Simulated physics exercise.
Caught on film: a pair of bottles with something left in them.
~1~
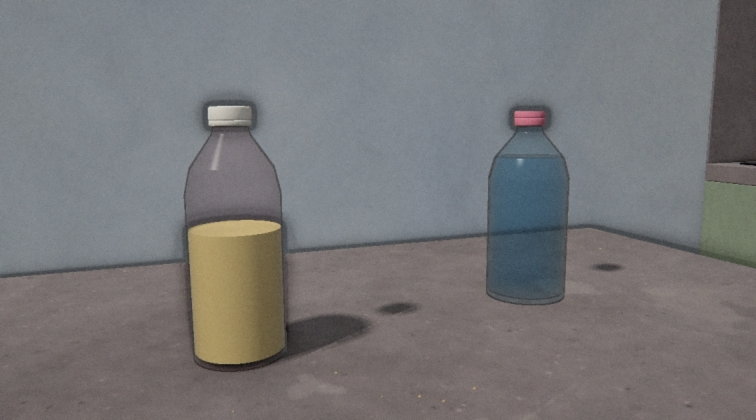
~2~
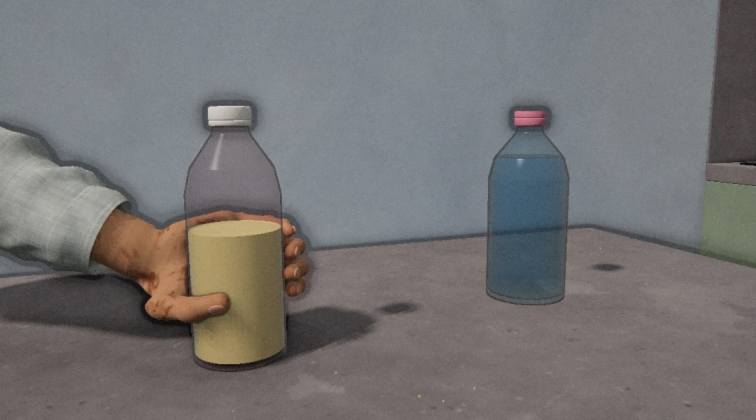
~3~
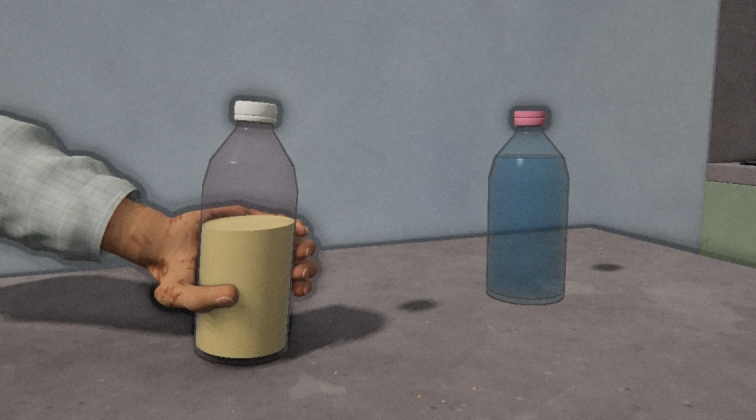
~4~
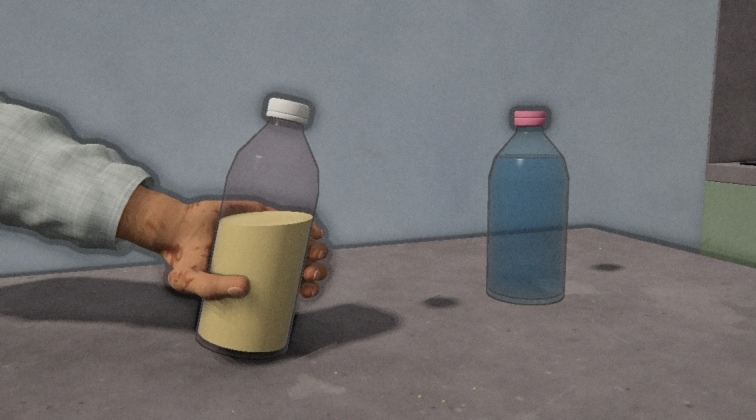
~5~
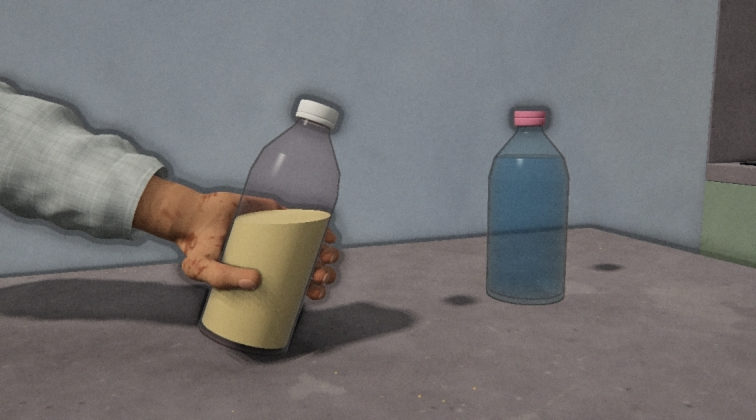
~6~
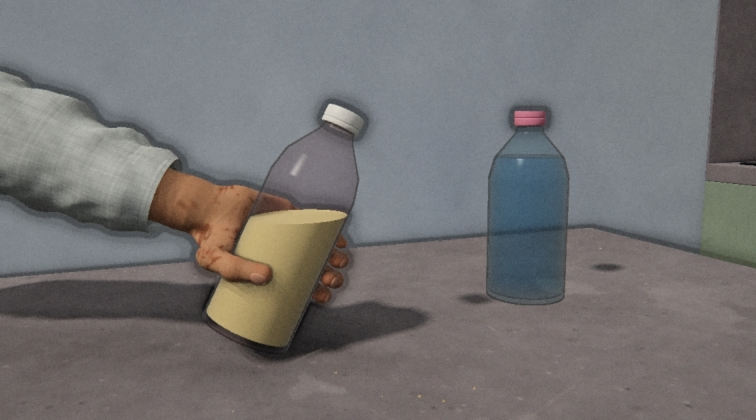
A hand grasping a capped bottle of yellow liquid and tilting it to the right beside a still bottle of blue liquid.
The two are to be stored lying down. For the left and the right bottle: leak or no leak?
Left: It stays dry. Right: It stays dry.
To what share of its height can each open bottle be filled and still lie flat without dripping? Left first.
In turn 26 and 28 per cent.
Next, the left bottle is nearly down; left bottle, dry at the neck.
After that, the left bottle lies flat; left bottle, dry at the neck.
Finally, both lie flat; left bottle, dry at the neck; right bottle, dry at the neck.
